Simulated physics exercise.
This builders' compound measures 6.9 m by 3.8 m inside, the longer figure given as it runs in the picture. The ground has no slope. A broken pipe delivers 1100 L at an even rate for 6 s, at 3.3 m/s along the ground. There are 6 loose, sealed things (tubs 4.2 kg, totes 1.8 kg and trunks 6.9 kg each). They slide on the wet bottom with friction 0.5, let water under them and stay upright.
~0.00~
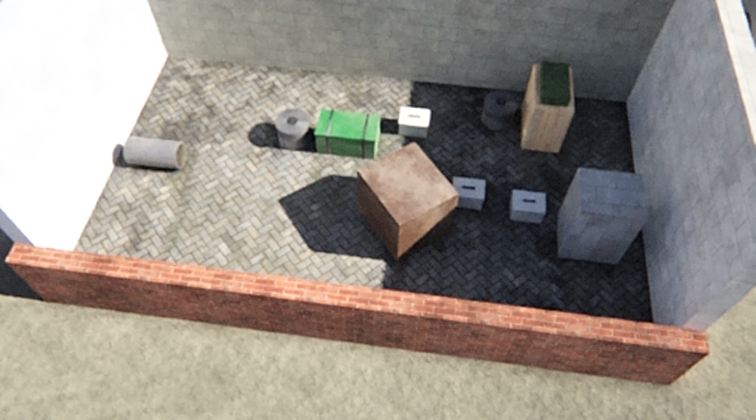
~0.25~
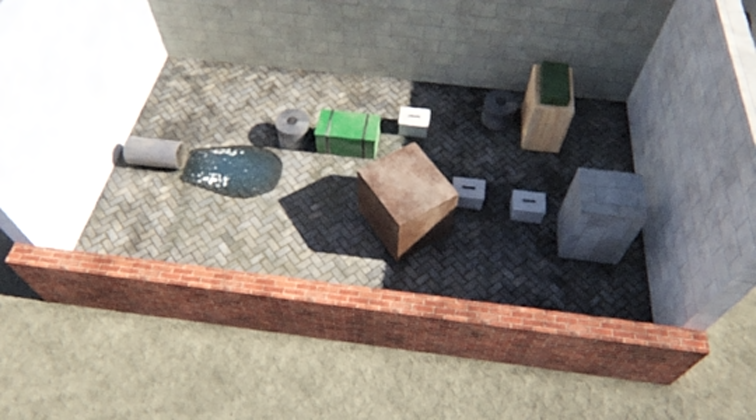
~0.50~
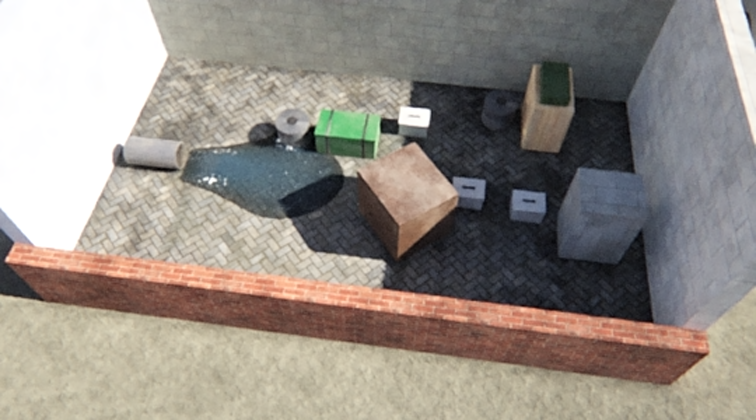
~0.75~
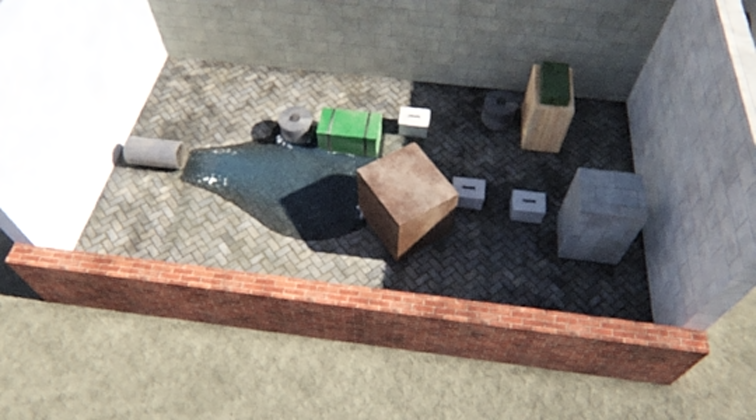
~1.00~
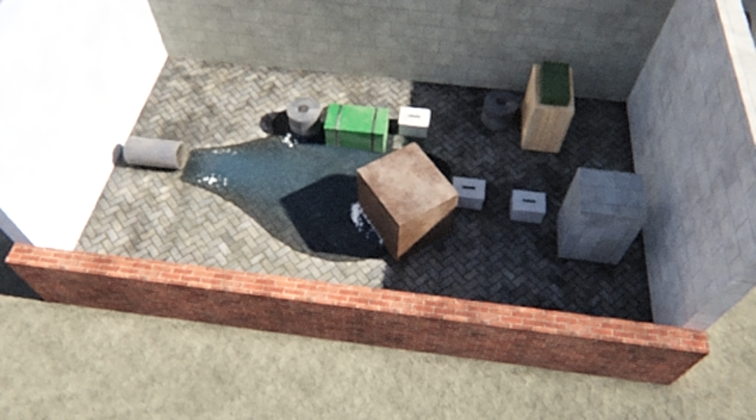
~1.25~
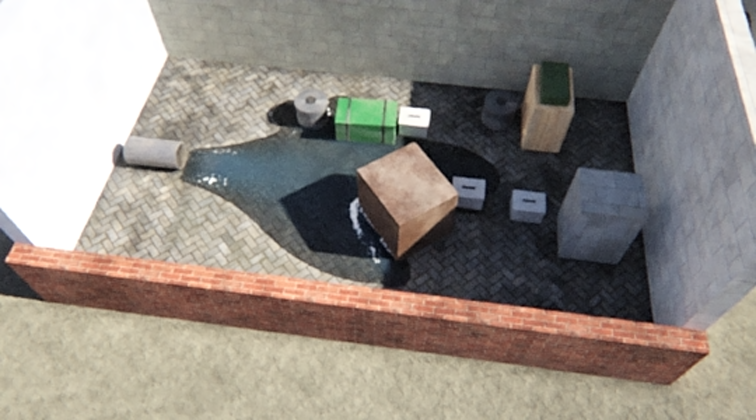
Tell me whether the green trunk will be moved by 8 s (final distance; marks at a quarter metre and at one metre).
Green trunk ends far away.
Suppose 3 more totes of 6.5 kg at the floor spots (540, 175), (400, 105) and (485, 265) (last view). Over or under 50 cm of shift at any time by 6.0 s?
In that order: Over, over, under.
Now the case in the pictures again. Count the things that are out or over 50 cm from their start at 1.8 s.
By then 2.
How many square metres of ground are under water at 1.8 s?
Roughly 9.0 m2.
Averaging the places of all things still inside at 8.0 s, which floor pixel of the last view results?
At about (294, 141).
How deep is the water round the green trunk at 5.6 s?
About 3 cm.
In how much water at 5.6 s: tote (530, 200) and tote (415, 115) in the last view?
Roughly 5 and 4 cm.
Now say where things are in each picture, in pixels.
The first frame shows the green trunk at (348, 124) rests on the ground; 0.0 m2 under water; 0 of 6 have shifted.
The second frame shows the green trunk at (348, 124), on the bottom; 0.8 m2 under water; 0 of 6 have shifted.
The third frame shows the green trunk at (348, 124), on the bottom; 1.9 m2 under water; 0 of 6 have shifted.
The fourth frame shows the green trunk at (349, 123), on the bottom; 3.1 m2 under water; 1 of 6 have shifted.
The fifth frame shows the green trunk at (357, 118), on the bottom, 16 cm from its start; 4.4 m2 under water; 2 of 6 have shifted.
The sixth frame shows the green trunk at (367, 112) rests on the ground, 33 cm from its start; 5.7 m2 under water; 2 of 6 have shifted.
After 1.8 s the green trunk is near (388, 97), 0.7 m from its start, aground; 0 afloat.
After 3.6 s the green trunk is near (418, 71), 1.4 m from its start, aground; 2 afloat.
After 5.6 s the green trunk is near (324, 75), 1.0 m from its start, afloat; 5 afloat.
After 8.0 s the green trunk is near (188, 70), 2.5 m from its start, aground; 4 afloat.
